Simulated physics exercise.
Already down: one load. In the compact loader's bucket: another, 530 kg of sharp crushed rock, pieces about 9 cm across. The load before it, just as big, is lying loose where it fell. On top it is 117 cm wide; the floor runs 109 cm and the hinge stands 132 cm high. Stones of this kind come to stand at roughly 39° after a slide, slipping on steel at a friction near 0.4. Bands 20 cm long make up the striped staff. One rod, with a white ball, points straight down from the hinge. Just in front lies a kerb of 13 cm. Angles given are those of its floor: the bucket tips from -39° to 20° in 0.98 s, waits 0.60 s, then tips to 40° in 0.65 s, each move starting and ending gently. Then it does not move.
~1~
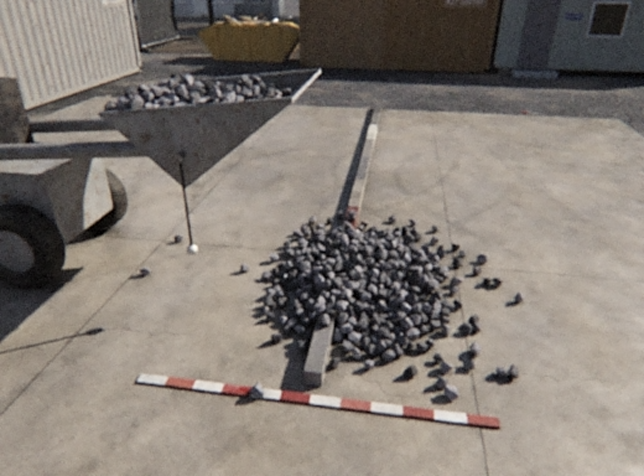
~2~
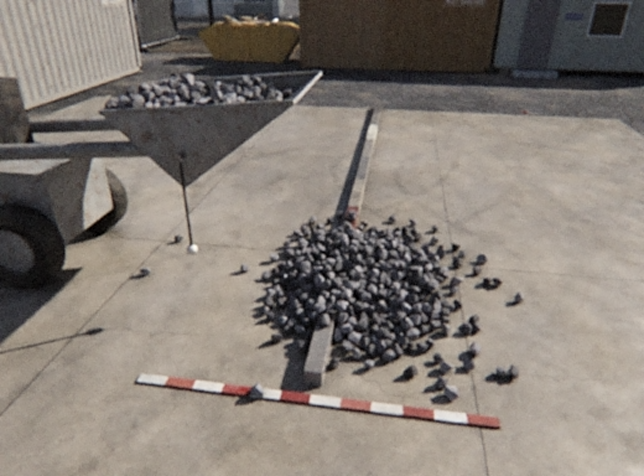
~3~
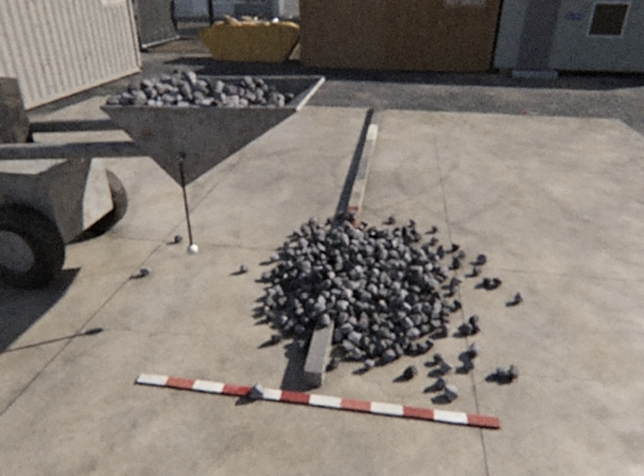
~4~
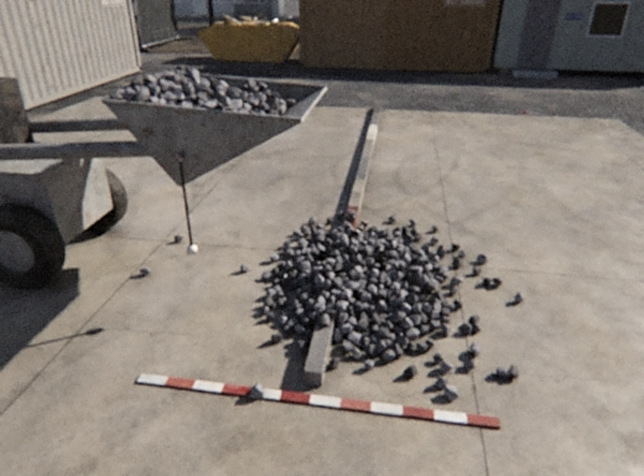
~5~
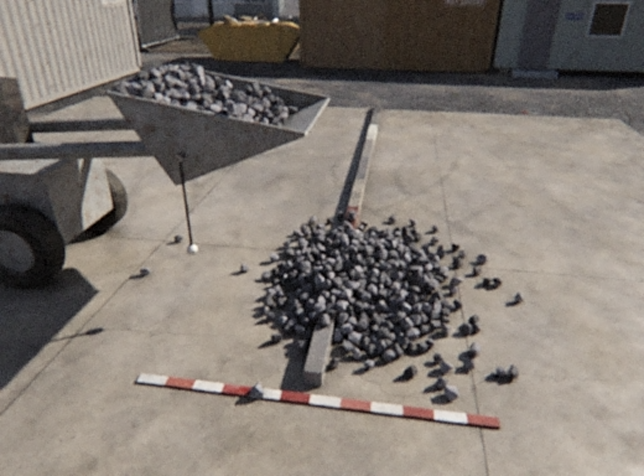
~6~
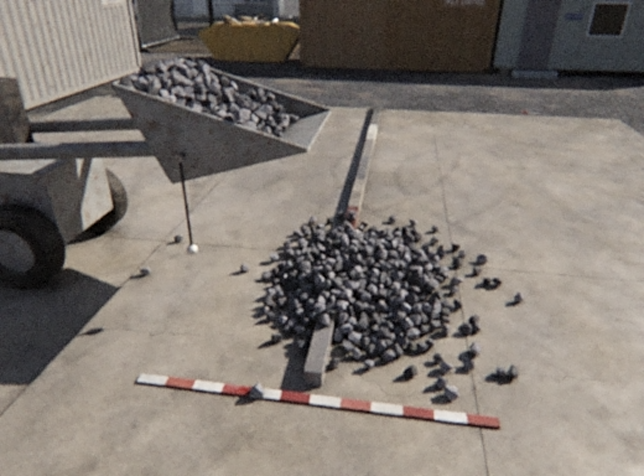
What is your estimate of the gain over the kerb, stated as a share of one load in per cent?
My estimate is 23 per cent of one load.
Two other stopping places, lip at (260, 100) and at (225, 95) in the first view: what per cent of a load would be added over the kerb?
Roughly 5 per cent, then 0 per cent.
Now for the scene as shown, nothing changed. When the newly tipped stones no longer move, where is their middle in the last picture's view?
Their centre ends up near (313, 258).
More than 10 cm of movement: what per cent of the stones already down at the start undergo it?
Estimate: 5 %, roughly.
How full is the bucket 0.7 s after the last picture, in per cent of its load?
About 100 per cent is held.
Then, 0.3 s after the last picture the floor is at 11°; in per cent of one load, 100 in the bucket, 36 on this side of the kerb, 65 over the kerb; the foremost stones are at (493, 303).
Then, 0.7 s after the last picture the floor is at 20°; in per cent of one load, 99 in the bucket, 36 on this side of the kerb, 65 over the kerb; the foremost stones are at (493, 303).
Then, 2.3 s after the last picture the floor is at 40°; in per cent of one load, 6 in the bucket, 108 on this side of the kerb, 86 over the kerb; the foremost stones are at (493, 303).
Then, 5.1 s after the last picture the floor is at 40°; in per cent of one load, 0 in the bucket, 113 on this side of the kerb, 87 over the kerb; the foremost stones are at (493, 303). Net gain over the kerb, 23.
